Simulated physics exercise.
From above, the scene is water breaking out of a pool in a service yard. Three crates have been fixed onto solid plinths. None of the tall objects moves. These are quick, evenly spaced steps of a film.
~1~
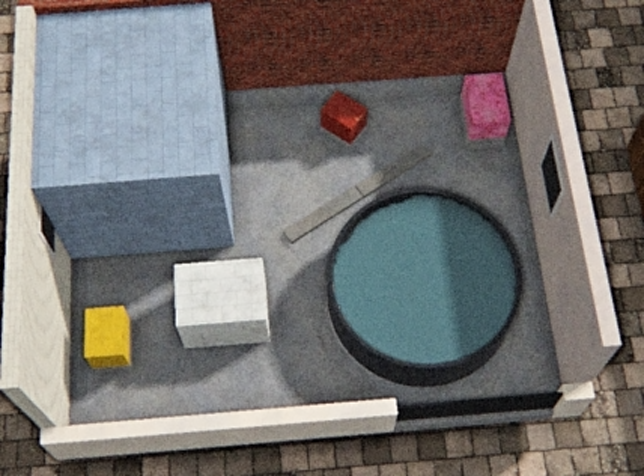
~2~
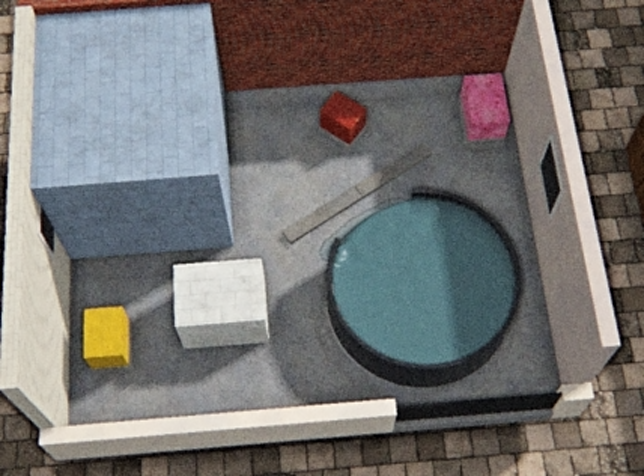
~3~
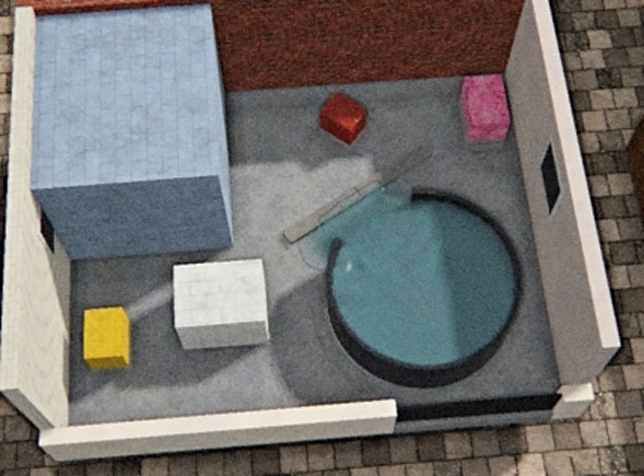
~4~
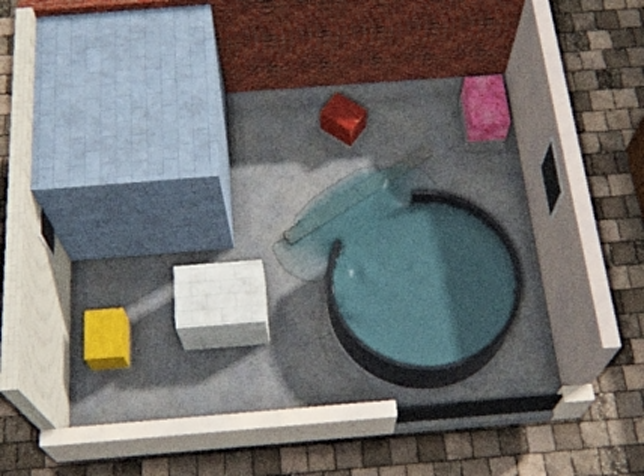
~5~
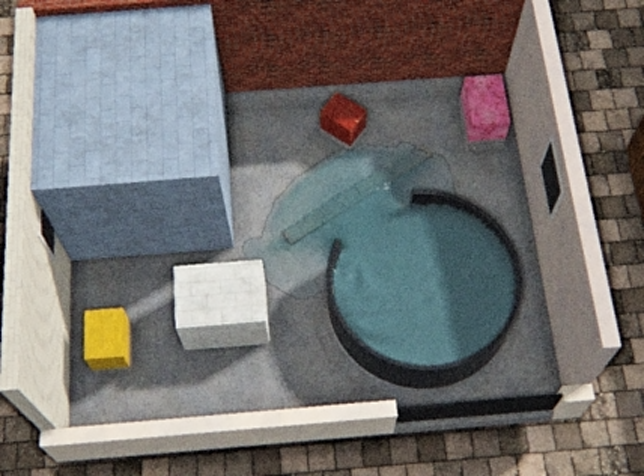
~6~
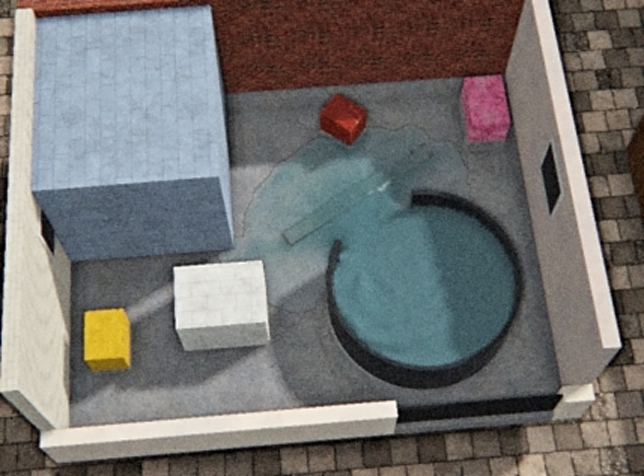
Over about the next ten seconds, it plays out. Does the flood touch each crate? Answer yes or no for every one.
Pink crate: Yes; red crate: Yes; yellow crate: No.
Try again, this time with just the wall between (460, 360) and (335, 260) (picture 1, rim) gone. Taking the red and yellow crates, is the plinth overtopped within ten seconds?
In short: Red crate gets drenched; yellow crate gets drenched.
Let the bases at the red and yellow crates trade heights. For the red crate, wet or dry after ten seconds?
The red one gets flooded.
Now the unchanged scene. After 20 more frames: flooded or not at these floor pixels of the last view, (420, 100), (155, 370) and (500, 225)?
Status per point, in sequence: Waterlogged, then unwetted, then waterlogged.
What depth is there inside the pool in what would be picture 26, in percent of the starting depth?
42 per cent or thereabouts.
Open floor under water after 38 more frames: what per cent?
Close to 95 in a hundred, I think.
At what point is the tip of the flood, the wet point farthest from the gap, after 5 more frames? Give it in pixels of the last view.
Somewhere close to (116, 294).
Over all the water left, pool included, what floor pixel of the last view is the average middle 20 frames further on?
Around pixel (366, 221) of the last picture.
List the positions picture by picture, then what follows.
The first picture shows still water in the round tank at (424, 277).
In the second picture, the front is at a hidden place, out from the gap on the round tank's far side.
In the third picture, the front is at (304, 248), out from the gap on the round tank's far side.
In the fourth picture, the front is at (279, 251), out from the gap on the round tank's far side.
In the fifth picture, water pours out on the round tank's far side and has run to a hidden place.
In the sixth picture, the front is at a hidden place, out from the gap on the round tank's far side.
A moment on, water covers 45 % of the floor; the pink crate water round its plinth, the red crate water round its plinth, the yellow crate not reached.
Next, water covers 55 % of the floor; the pink crate water round its plinth, the red crate water round its plinth, the yellow crate water round its plinth.
Then, water covers 70 % of the floor; the pink crate water round its plinth, the red crate water round its plinth, the yellow crate water round its plinth.
Later, water covers 95 % of the floor; the pink crate water round its plinth, the red crate water round its plinth, the yellow crate water round its plinth.
In the end, water covers 100 % of the floor; the pink crate was topped, the red crate was topped, the yellow crate stayed above the water.
